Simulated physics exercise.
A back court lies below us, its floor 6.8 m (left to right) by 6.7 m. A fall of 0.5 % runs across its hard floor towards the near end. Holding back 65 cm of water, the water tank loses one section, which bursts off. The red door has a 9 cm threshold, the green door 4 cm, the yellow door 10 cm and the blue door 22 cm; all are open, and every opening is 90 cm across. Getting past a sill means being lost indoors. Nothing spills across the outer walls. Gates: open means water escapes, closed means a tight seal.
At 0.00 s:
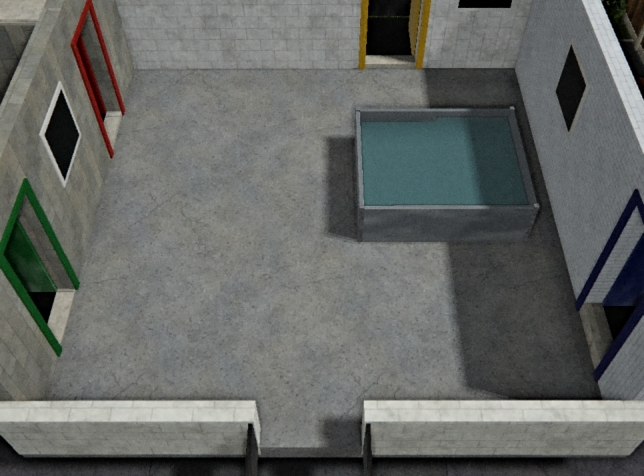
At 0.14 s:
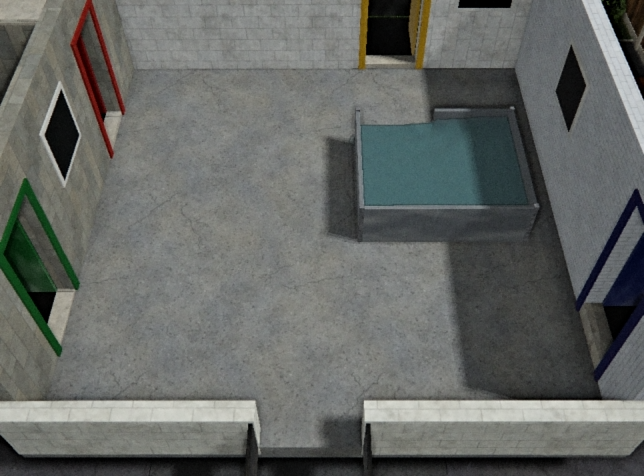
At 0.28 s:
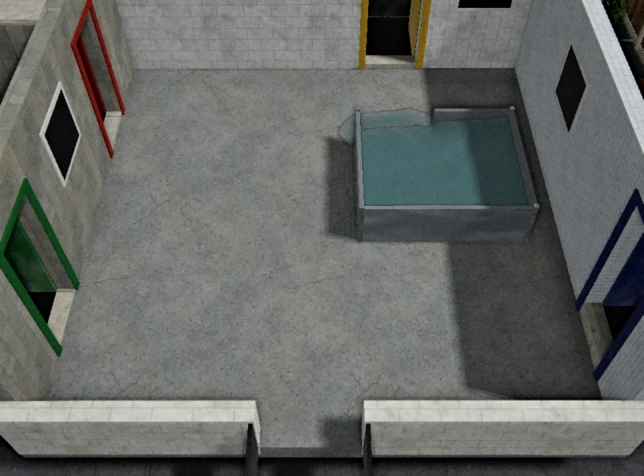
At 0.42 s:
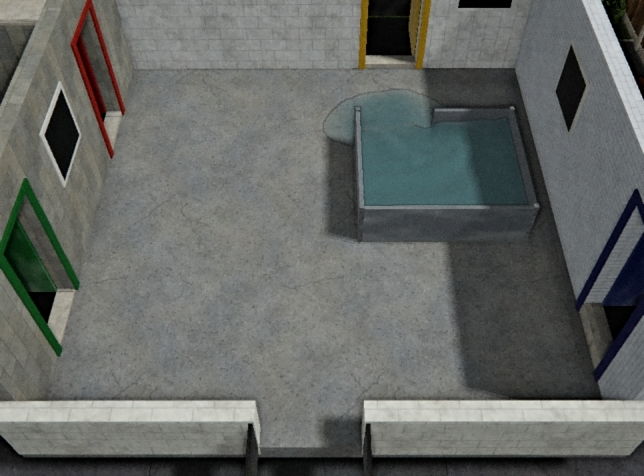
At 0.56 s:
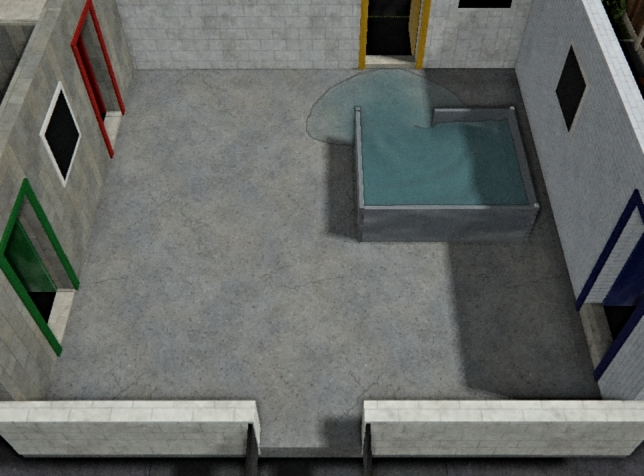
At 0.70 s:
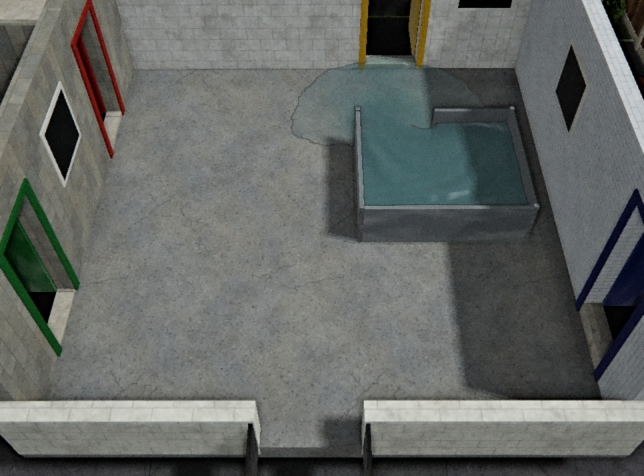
At first, still water fills a grey tank near the yellow door in a walled court. Then a section of the tank's far side comes away, and water pours out through the gap, spreading across the floor in a thin, rounded sheet towards the far wall and leftward, reaching the yellow door's threshold.
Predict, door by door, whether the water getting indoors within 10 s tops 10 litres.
The red door is going to break the limit, the green door is going to hold within the limit, the yellow door is going to break the limit, the blue door is going to hold within the limit.
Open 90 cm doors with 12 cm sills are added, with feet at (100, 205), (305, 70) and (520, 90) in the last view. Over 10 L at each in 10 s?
So, in the order given, it's shy of the mark, then beyond the mark, then beyond the mark.
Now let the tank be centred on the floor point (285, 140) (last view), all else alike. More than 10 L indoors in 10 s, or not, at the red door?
Then the red door exceeds it.
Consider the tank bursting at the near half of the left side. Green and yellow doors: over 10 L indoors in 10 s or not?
For green, too much; for yellow, too little.
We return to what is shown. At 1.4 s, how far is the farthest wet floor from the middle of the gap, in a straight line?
It comes to some 3.2 metres.
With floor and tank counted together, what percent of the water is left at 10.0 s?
About 80 percent of the water remains.
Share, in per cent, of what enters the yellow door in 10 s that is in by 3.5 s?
Some 80 in a hundred.
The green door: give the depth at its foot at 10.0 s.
Reading: Close to 3.0 cm.
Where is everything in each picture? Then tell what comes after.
The first frame shows still water, 65 cm deep, in the water tank at (441, 159).
In the second frame, the front is at a hidden place, 0.6 m from the gap on the water tank's far side; 0.2 m2 of floor is under water; 65 cm left at the back of the water tank.
In the third frame, water pours out on the water tank's far side and has run 0.9 m, to a hidden place; typically 10 cm deep outside, 65 cm at the water tank's back.
In the fourth frame, the front is at (410, 93), 1.3 m from the gap on the water tank's far side; 2.0 m2 of floor is under water; 65 cm left at the back of the water tank.
In the fifth frame, the front is at (397, 71), 1.9 m from the gap on the water tank's far side; 3.4 m2 of floor is under water; 63 cm left at the back of the water tank.
In the sixth frame, water pours out on the water tank's far side and has run 2.1 m, to (336, 69); typically 5 cm deep outside, 55 cm at the water tank's back.
After 1.4 s water covers 15 % of the floor and is deepest (36 cm) near (382, 140); red door not reached, green door not reached, yellow door 26 cm at the sill, 108 L in, blue door not reached.
After 2.2 s water covers 20 % of the floor and is deepest (34 cm) near (397, 69); red door not reached, green door not reached, yellow door 32 cm at the sill, 255 L in, blue door not reached.
After 3.5 s water covers 35 % of the floor and is deepest (23 cm) near (135, 70); red door 15 cm at the sill, 4 L in, green door not reached, yellow door 23 cm at the sill, 388 L in, blue door not reached.
After 6.0 s water covers 60 % of the floor and is deepest (16 cm) near (387, 69); red door 11 cm at the sill, 23 L in, green door 3 cm at the sill, 0 L in, yellow door 16 cm at the sill, 477 L in, blue door 3 cm at the sill, 0 L in.
After 10.0 s water covers 85 % of the floor and is deepest (10 cm) near (41, 427); red door 7 cm at the sill, 29 L in, green door 3 cm at the sill, 0 L in, yellow door 9 cm at the sill, 498 L in, blue door 3 cm at the sill, 0 L in.
